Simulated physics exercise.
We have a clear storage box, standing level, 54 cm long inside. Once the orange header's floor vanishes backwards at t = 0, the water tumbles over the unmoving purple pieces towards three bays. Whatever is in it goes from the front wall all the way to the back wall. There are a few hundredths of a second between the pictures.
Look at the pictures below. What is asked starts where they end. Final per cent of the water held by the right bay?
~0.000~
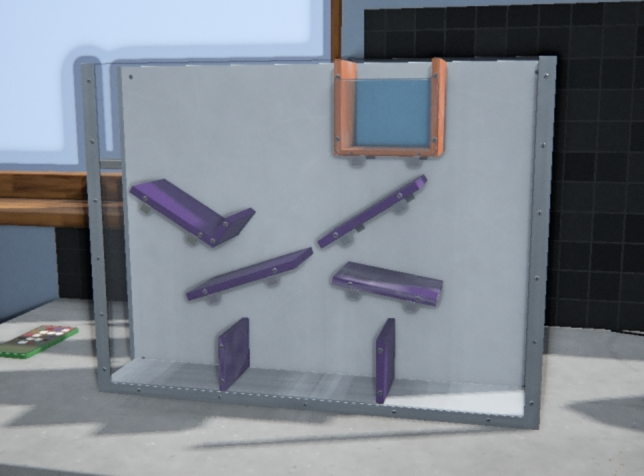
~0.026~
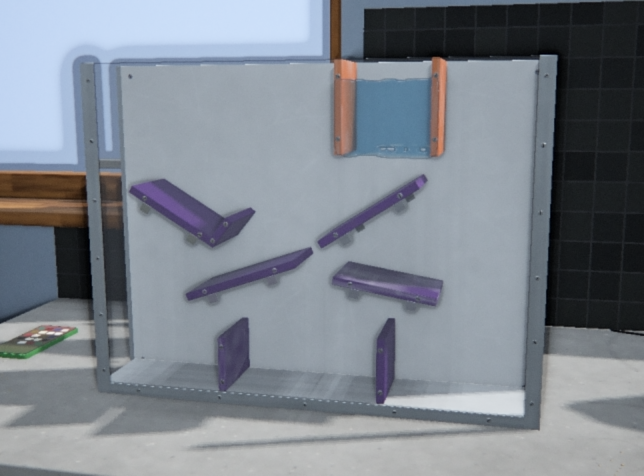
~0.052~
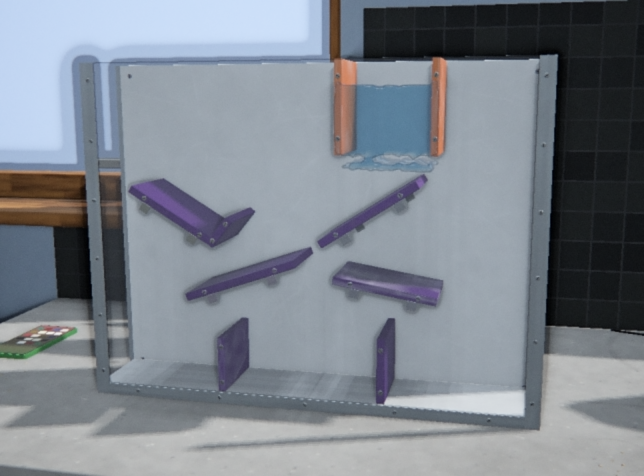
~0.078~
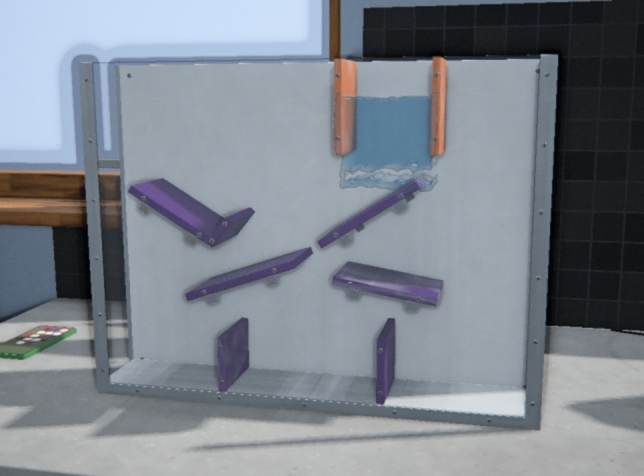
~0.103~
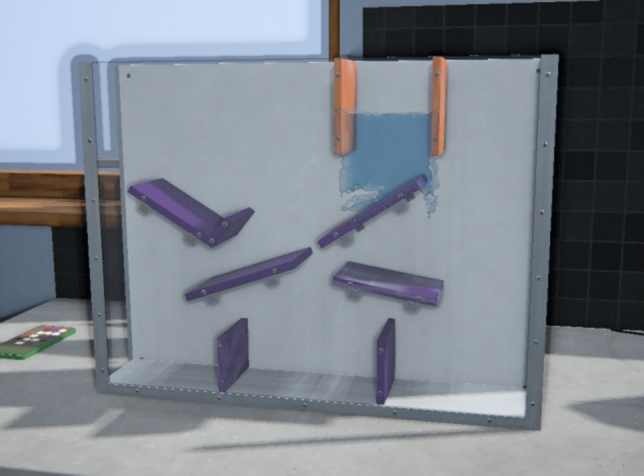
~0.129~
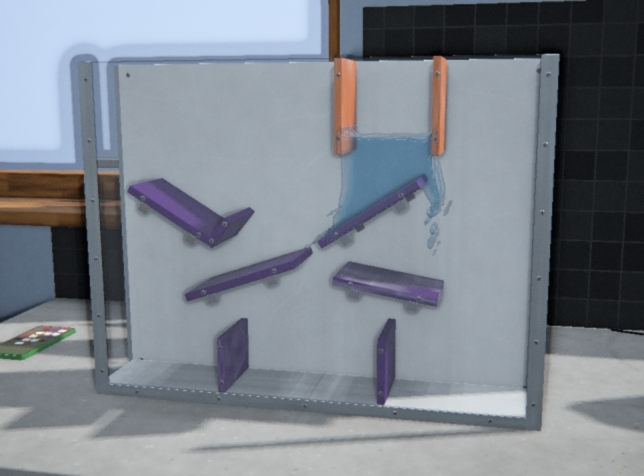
Close to 25 per cent.
After 0.24 s 89 per cent has yet to come down; below, left 0, middle 2, right 8.
After 0.39 s 34 per cent has yet to come down; below, left 28, middle 13, right 26.
After 0.75 s 0 per cent has yet to come down; below, left 49, middle 24, right 27.
In the end the left bay holds 50, the middle 24 and the right 27 per cent.
